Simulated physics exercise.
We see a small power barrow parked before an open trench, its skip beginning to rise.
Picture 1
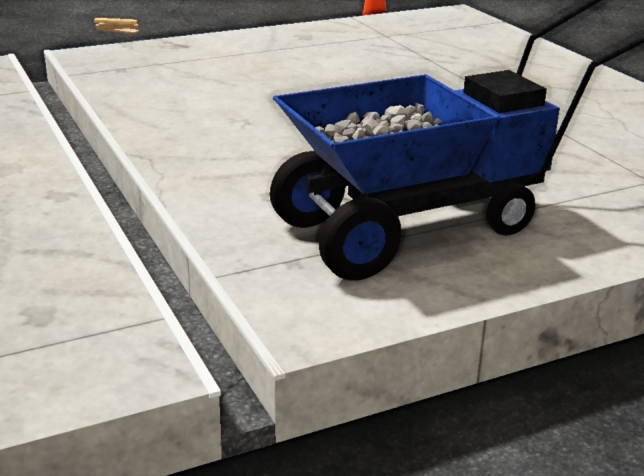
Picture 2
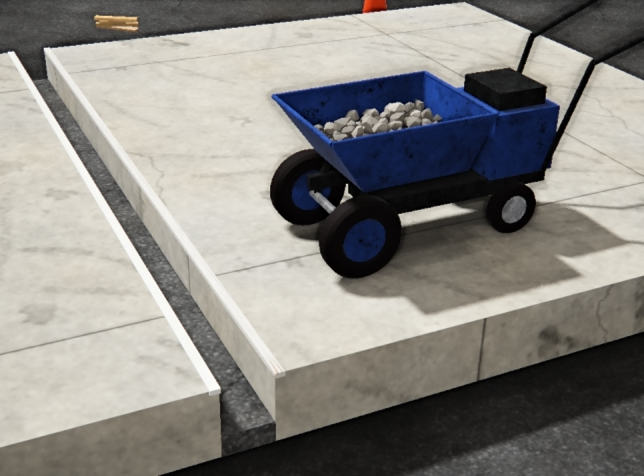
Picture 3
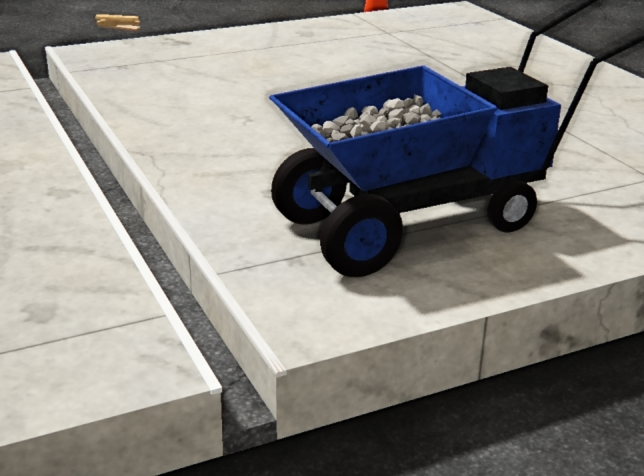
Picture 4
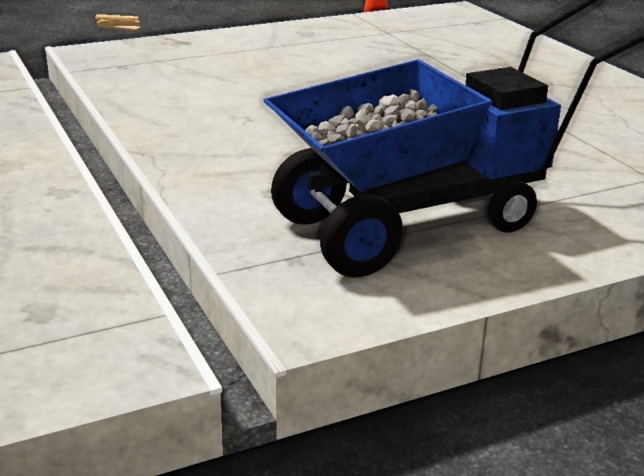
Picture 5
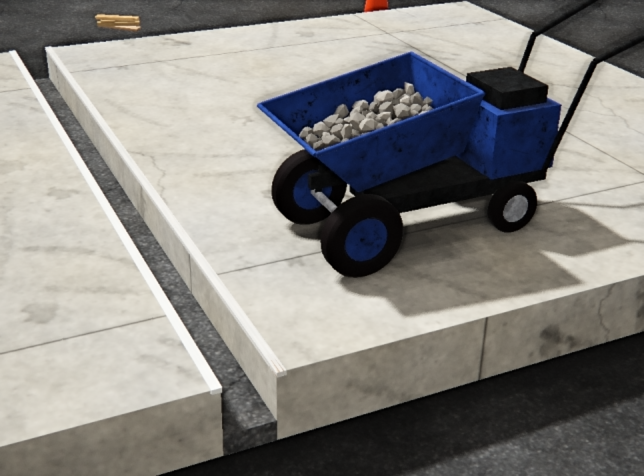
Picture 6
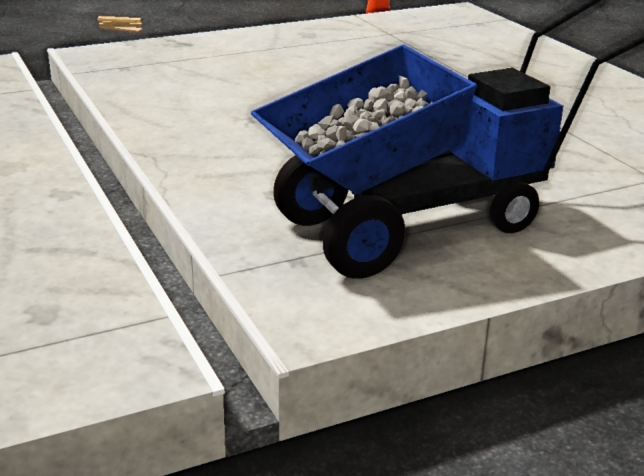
The blue skip of a small power barrow, loaded with grey broken stones, starts level and gradually tilts forward, its rear rising and its lip lowering toward the left, while the wheels stay still on pale slabs beside a narrow trench.
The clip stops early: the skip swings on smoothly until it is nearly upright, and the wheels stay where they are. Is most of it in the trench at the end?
The trench takes over half.
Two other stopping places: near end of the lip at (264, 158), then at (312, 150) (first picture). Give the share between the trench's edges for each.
First some 30, then 90 per cent.
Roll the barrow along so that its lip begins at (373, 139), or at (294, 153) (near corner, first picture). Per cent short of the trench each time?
First some 60, then 0 per cent.
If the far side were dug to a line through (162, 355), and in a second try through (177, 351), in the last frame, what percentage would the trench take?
Near 80 % and 80 %.
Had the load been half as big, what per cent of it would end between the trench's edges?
Near 80 %.
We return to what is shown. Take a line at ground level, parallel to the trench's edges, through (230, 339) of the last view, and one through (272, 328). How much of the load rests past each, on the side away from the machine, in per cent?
The first gives 50 %, the second 90 %.
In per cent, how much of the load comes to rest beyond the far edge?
Near 0 %.
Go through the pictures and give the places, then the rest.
The first picture shows lip of the skip near (334, 146), level; top of the load near (378, 135), broken stones; first edge of the trench near (251, 334); far edge near (189, 349), the trench under half as wide as the skip, and about as deep as wide.
The second picture shows lip of the skip near (332, 145), level; top of the load near (392, 131).
The third picture shows lip of the skip near (329, 146), tipped barely; top of the load near (394, 124).
The fourth picture shows lip of the skip near (323, 150), tipped a little; top of the load near (409, 117).
The fifth picture shows lip of the skip near (316, 155), tipped a little; top of the load near (401, 109).
The sixth picture shows lip of the skip near (309, 163), tipped clearly; top of the load near (409, 112); first edge of the trench near (254, 332); far edge near (193, 347).
Shortly afterwards, skip tipped steeply; the whole lot in the skip.
Next, skip tipped right over; all but a few in the skip; only a few short of the trench; only a few in or heaped over the trench; only a few falling.
Some moments later, skip tipped right over; near a quarter in the skip; a little short of the trench; near half in or heaped over the trench; only a few beyond it.
In the end, skip tipped right over; only a few in the skip; near a quarter short of the trench; the bulk in or heaped over the trench; only a few beyond it.
